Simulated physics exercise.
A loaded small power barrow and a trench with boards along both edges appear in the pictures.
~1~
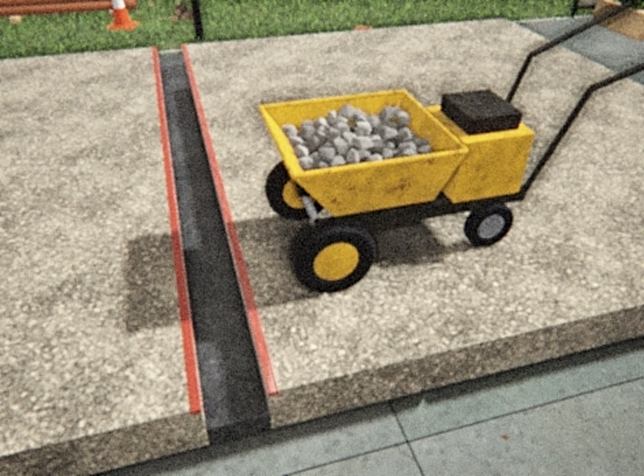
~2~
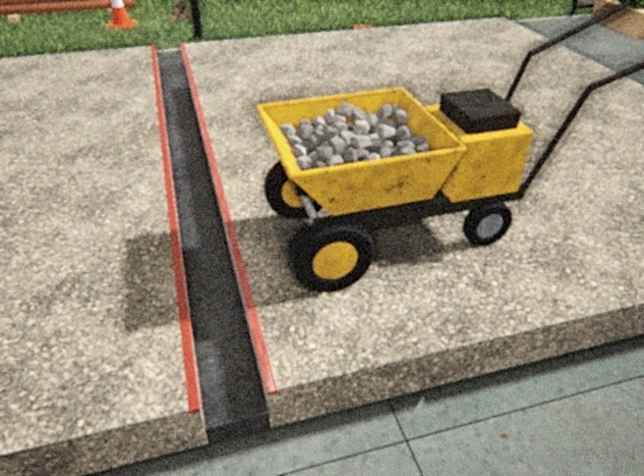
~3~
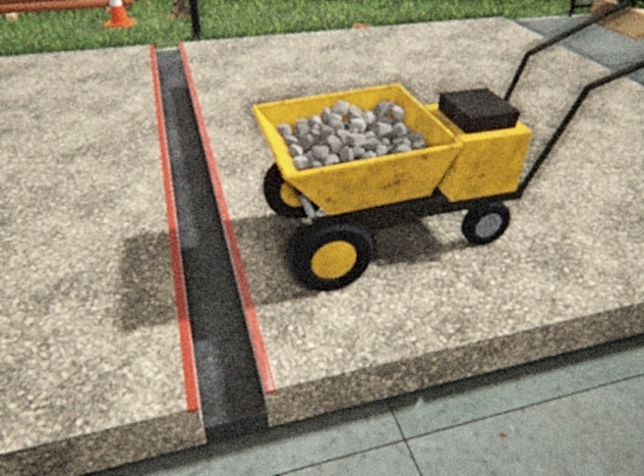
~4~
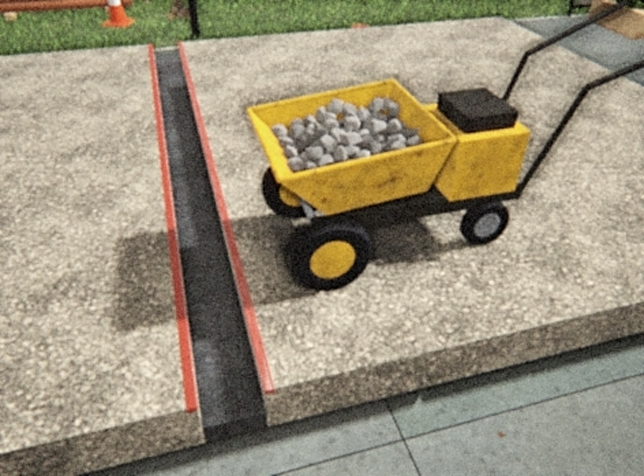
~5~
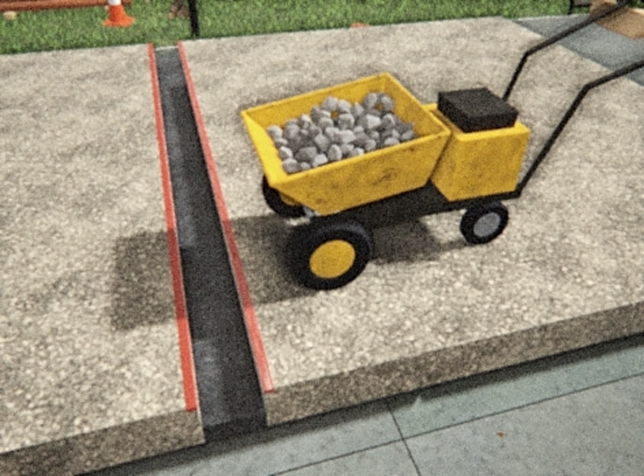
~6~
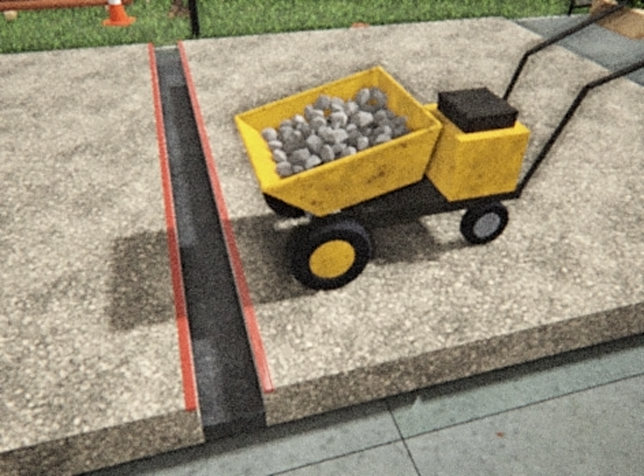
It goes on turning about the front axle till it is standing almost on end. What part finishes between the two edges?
The greater part of the load will drop inside the trench.
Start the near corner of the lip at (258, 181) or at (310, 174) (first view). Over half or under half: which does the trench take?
For the first case I'd say a smaller fraction, and for the second case upwards of half.
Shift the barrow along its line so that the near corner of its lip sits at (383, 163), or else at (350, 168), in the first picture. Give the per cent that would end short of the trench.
First place: Around 40 per cent. Second place: Around 20 per cent.
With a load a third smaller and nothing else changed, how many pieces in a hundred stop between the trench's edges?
About 80 per cent.
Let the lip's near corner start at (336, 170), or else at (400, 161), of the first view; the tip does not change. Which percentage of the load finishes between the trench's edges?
You'd see around 80 per cent the first time and around 20 per cent the second.
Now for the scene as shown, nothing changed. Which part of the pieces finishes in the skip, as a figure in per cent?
Roughly 0 %.
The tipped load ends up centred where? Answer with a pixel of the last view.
Centre at rest, last view: Approx. (196, 269).
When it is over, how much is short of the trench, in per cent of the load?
Around 0 per cent.
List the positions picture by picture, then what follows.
The first picture shows lip of the skip near (294, 176), level; top of the load near (372, 141), broken stones; first edge of the trench near (260, 340); far edge near (189, 355), the trench under half as wide as the skip, and about half as deep as wide.
The second picture shows lip of the skip near (291, 176), level; top of the load near (370, 140).
The third picture shows lip of the skip near (286, 177), tipped barely; top of the load near (367, 138).
The fourth picture shows lip of the skip near (280, 180), tipped barely; top of the load near (361, 136).
The fifth picture shows lip of the skip near (272, 184), tipped a little; top of the load near (369, 123).
The sixth picture shows lip of the skip near (264, 190), tipped a little; top of the load near (361, 120); first edge of the trench near (256, 338); far edge near (185, 353).
Shortly afterwards, skip tipped well over; the whole lot in the skip.
Next, skip tipped steeply; all but a few in the skip; a little in or heaped over the trench; only a few beyond it.
Some moments later, skip tipped right over; near a quarter in the skip; near half in or heaped over the trench; near a quarter beyond it.
In the end, skip tipped right over; only a few in the skip; near two thirds in or heaped over the trench; near a quarter beyond it.
